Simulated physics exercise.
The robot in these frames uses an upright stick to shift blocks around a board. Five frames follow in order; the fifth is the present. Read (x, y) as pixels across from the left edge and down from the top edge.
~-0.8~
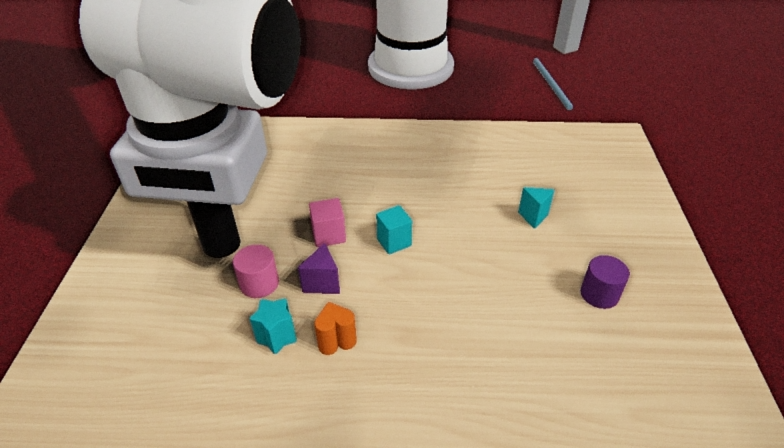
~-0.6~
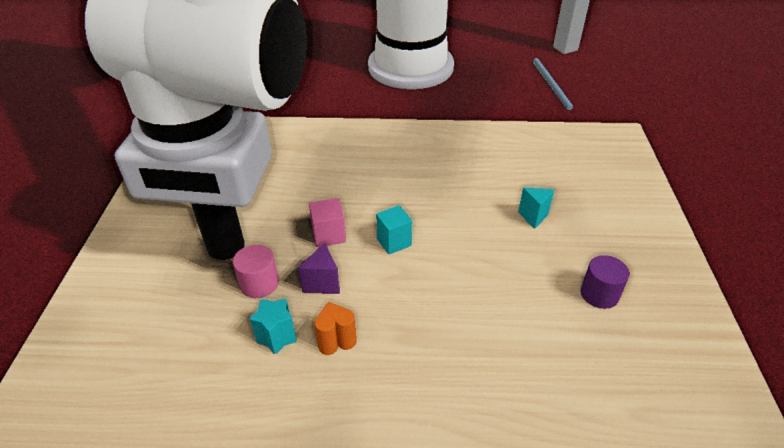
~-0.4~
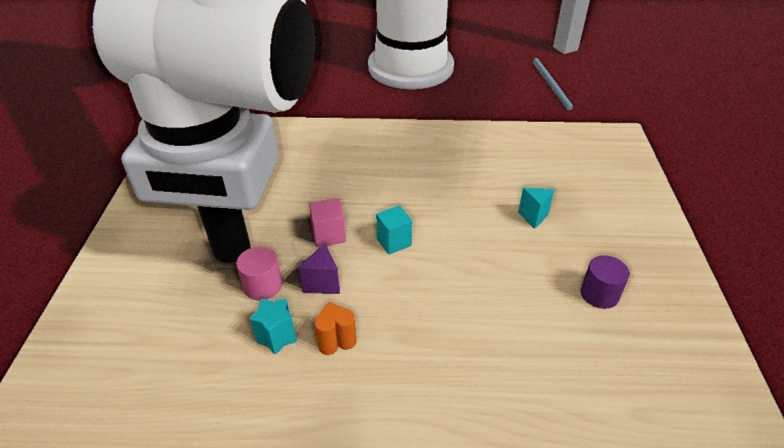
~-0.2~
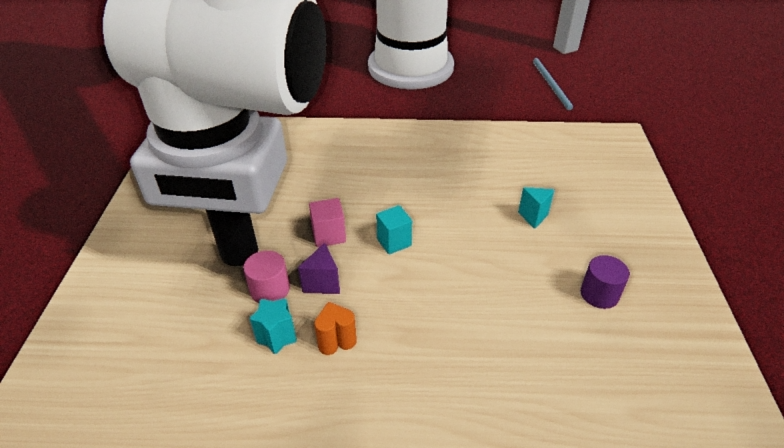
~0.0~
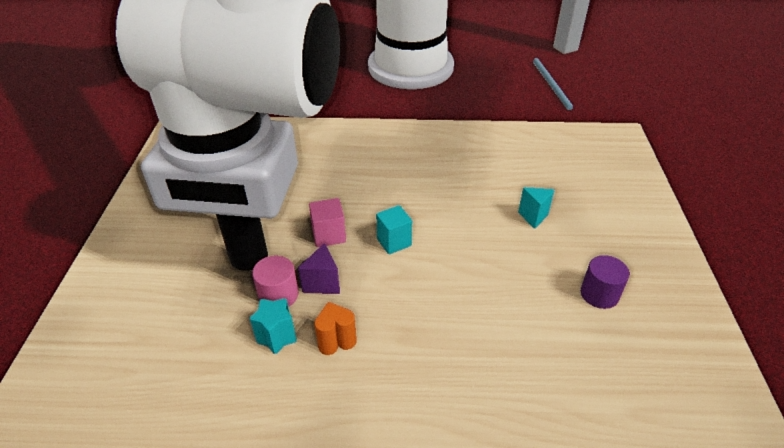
A white robot arm at the left lowers a black stick onto a pale wooden table, seen from above and in front by a still camera. Around it sit a pink cylinder, pink and turquoise cubes, a purple triangular block, a turquoise star and an orange heart, with a turquoise triangular block and purple cylinder at right. The stick slides slightly right and nearer, then pushes the pink cylinder a short way toward the purple triangular block.
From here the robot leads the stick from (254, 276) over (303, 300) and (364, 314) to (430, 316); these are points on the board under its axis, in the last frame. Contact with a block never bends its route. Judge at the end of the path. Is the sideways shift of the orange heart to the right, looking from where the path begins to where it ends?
Yes
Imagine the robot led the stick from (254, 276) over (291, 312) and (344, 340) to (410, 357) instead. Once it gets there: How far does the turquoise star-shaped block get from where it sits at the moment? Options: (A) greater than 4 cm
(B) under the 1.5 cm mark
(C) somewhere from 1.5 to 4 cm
My pick is C.
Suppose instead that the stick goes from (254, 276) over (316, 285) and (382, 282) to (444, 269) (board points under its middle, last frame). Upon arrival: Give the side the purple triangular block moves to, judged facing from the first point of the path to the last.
It's going to go right.
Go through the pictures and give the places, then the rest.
Tip of the stick at (222, 245), middles of tops, turquoise star-shaped block at (271, 312), pink cylinder at (253, 258), purple triangular block at (320, 259), orange heart at (334, 316), in the first picture.
Stick at (226, 247), nothing pushed, in the second picture.
Stick at (232, 250), pink cylinder at (257, 260), in the third picture.
Stick at (240, 253), pink cylinder at (264, 264), in the fourth picture.
Stick at (249, 257), turquoise star-shaped block at (271, 312), pink cylinder at (273, 270), purple triangular block at (320, 259), orange heart at (334, 316), in the fifth picture.
On the path given first. One third of the way, stick at (300, 282); turquoise star-shaped block at (276, 317), turned 40° clockwise; pink cylinder at (321, 301); purple triangular block at (328, 262), turned 55° anticlockwise; orange heart at (341, 325), turned 20° clockwise.
Two thirds of the way, stick at (364, 296); turquoise star-shaped block at (276, 317), turned 40° clockwise; pink cylinder at (366, 324); purple triangular block at (348, 262), turned 110° anticlockwise; orange heart at (356, 357), turned 60° clockwise.
At the end, stick at (431, 298); turquoise star-shaped block at (276, 317), turned 40° clockwise; pink cylinder at (373, 325); purple triangular block at (348, 262), turned 110° anticlockwise; orange heart at (356, 358), turned 60° clockwise.
